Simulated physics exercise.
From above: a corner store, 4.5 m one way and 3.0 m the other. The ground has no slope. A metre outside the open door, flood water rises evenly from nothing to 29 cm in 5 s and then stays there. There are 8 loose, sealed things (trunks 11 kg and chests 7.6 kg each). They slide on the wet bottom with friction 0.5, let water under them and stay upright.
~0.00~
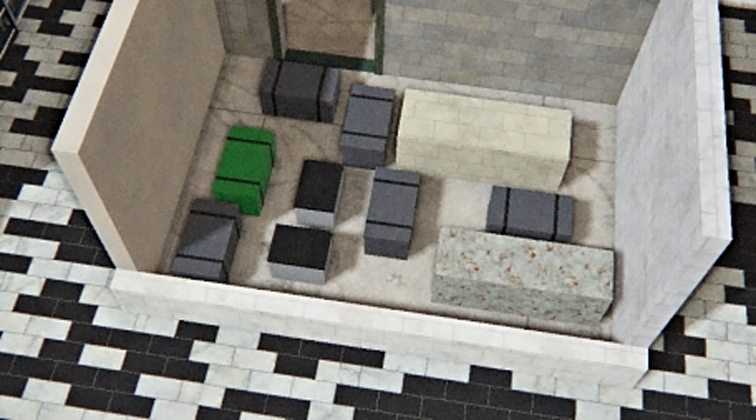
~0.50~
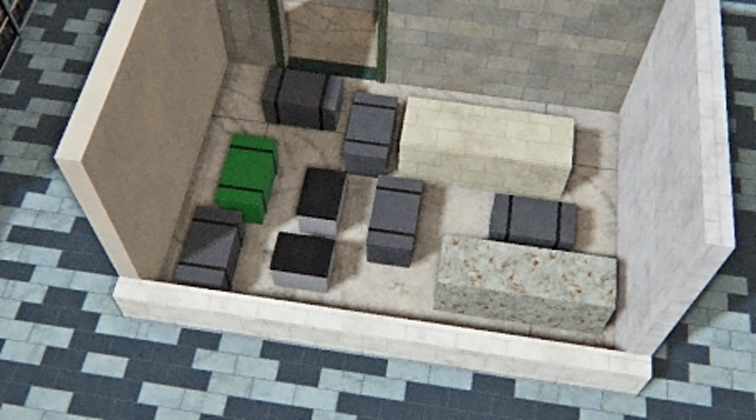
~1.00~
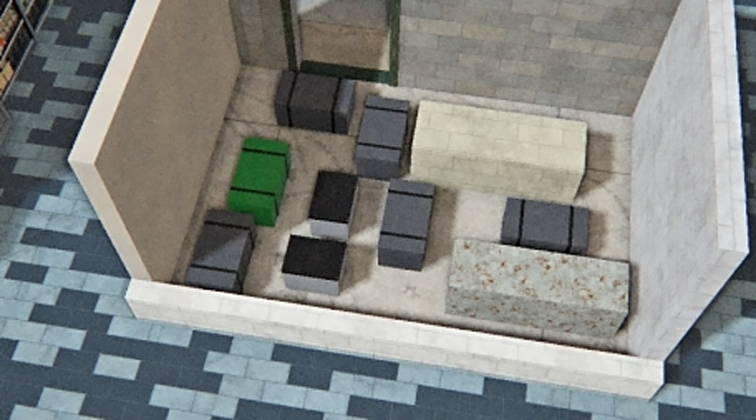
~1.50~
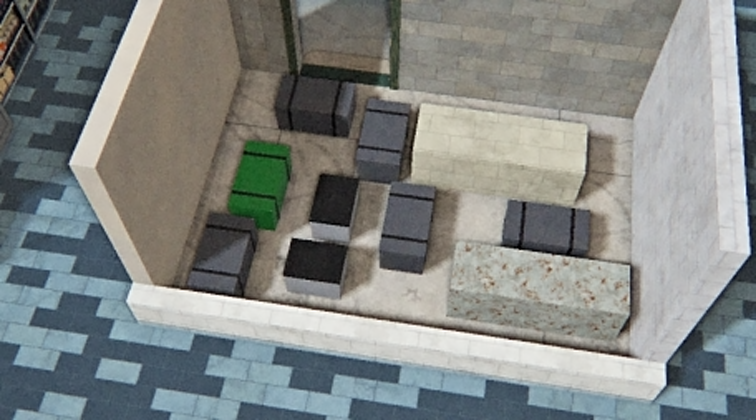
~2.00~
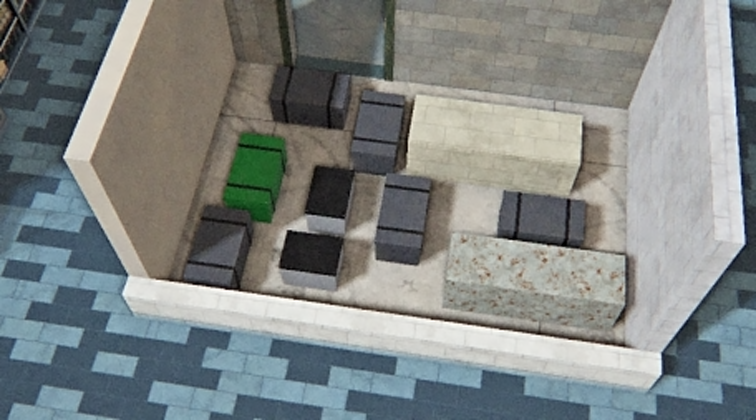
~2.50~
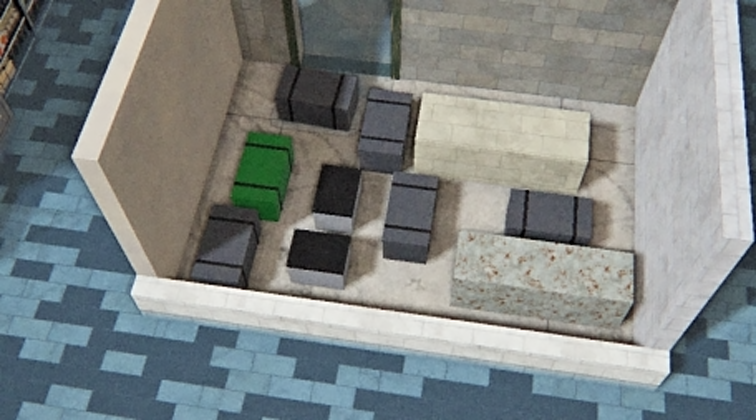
A bright green trunk stands out at the left of a small corner store, seen from above at a slant, with pale walls and a doorway at the back. Dark grey banded trunks and two black-topped chests sit around it, with long cream and speckled blocks to the right. The paving outside turns from black and white to blue-grey, and the camera shifts slightly, while the trunks and chests stay still.
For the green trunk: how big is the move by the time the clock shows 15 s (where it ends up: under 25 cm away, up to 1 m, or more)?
The green trunk moves a short way.
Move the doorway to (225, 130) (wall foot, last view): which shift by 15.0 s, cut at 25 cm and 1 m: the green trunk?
Then the green trunk slides a little.
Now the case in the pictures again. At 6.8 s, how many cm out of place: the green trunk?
About 20 cm.
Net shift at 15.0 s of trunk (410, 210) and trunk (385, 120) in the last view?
In that order: 120 cm, 140 cm.
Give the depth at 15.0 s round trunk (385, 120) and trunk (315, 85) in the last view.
Roughly 24 and 21 cm.
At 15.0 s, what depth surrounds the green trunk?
Roughly 19 cm.
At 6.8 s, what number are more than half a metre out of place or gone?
I count 3.
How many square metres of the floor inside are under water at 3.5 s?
About 3.0 m2.
After 3.5 s the green trunk is near (259, 168), 0.0 m from its start, aground; 0 afloat.
After 6.8 s the green trunk is near (262, 180), 0.2 m from its start, afloat; 6 afloat.
After 11.0 s the green trunk is near (263, 175), 0.2 m from its start, afloat; 8 afloat.
After 15.0 s the green trunk is near (239, 117), 0.5 m from its start, afloat; 8 afloat.
